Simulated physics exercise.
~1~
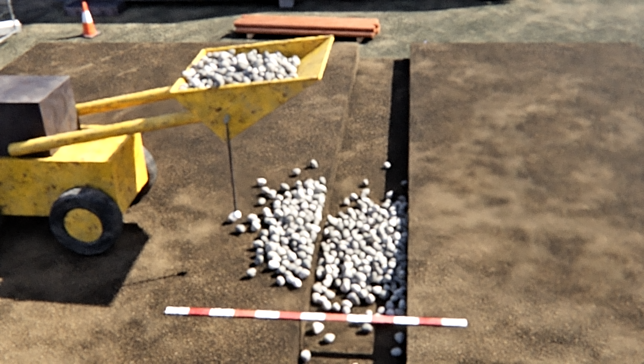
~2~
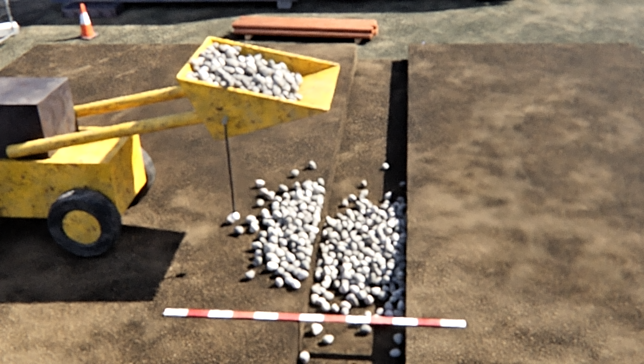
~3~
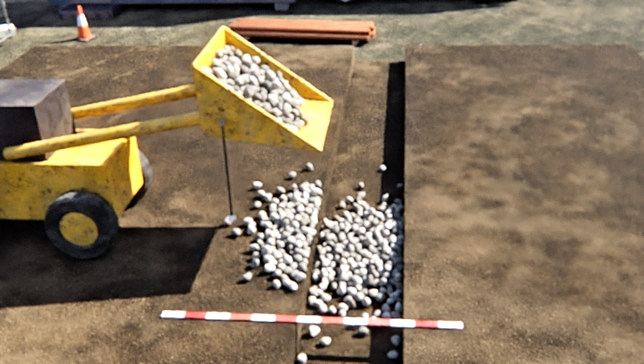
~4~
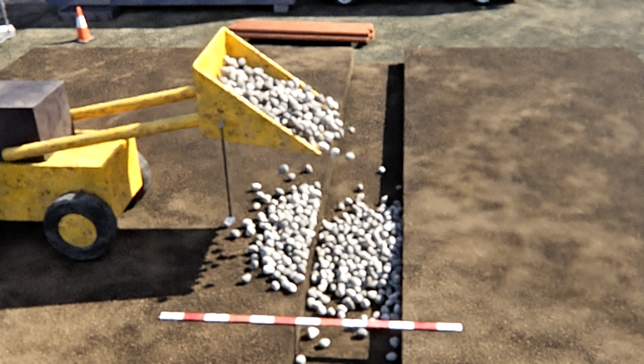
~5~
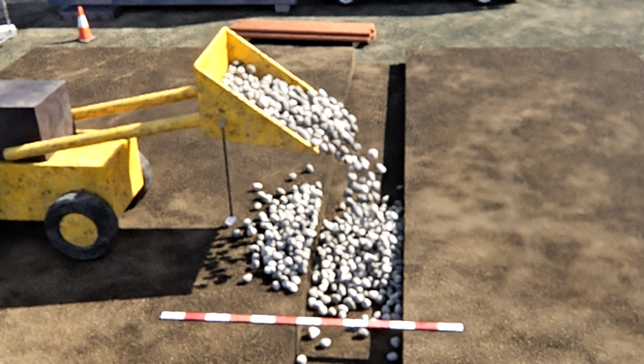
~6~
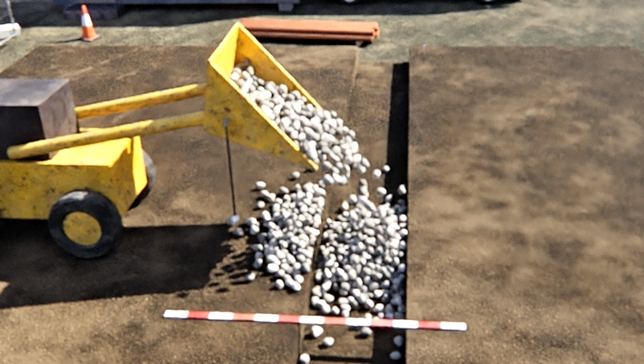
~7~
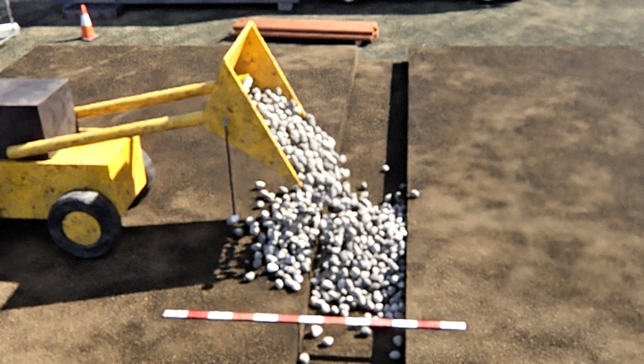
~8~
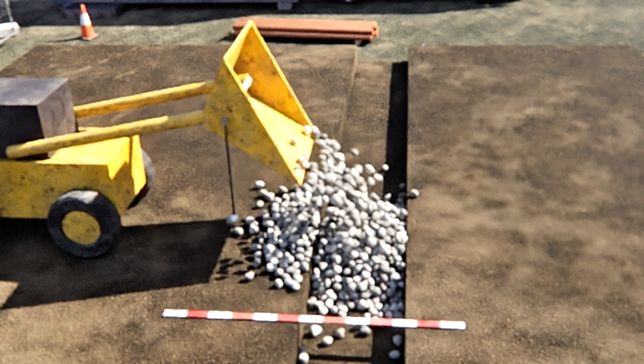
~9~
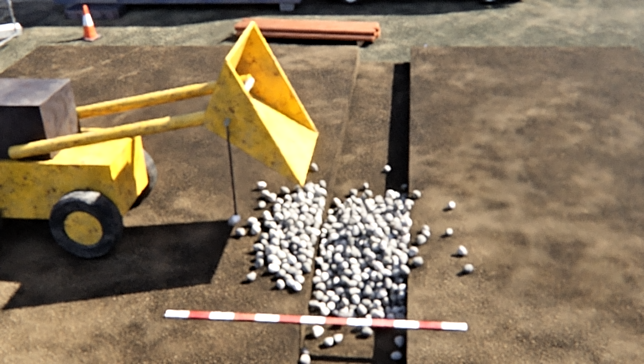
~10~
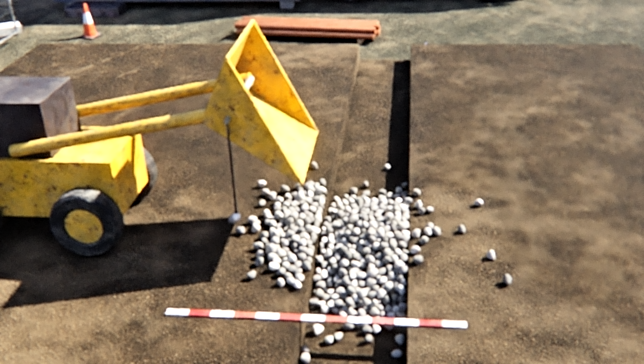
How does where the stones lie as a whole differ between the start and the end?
At the start the stones are split between the raised bucket and the heap on the ground, while at the end they are all on the ground, so as a whole they lie lower and farther to the right.
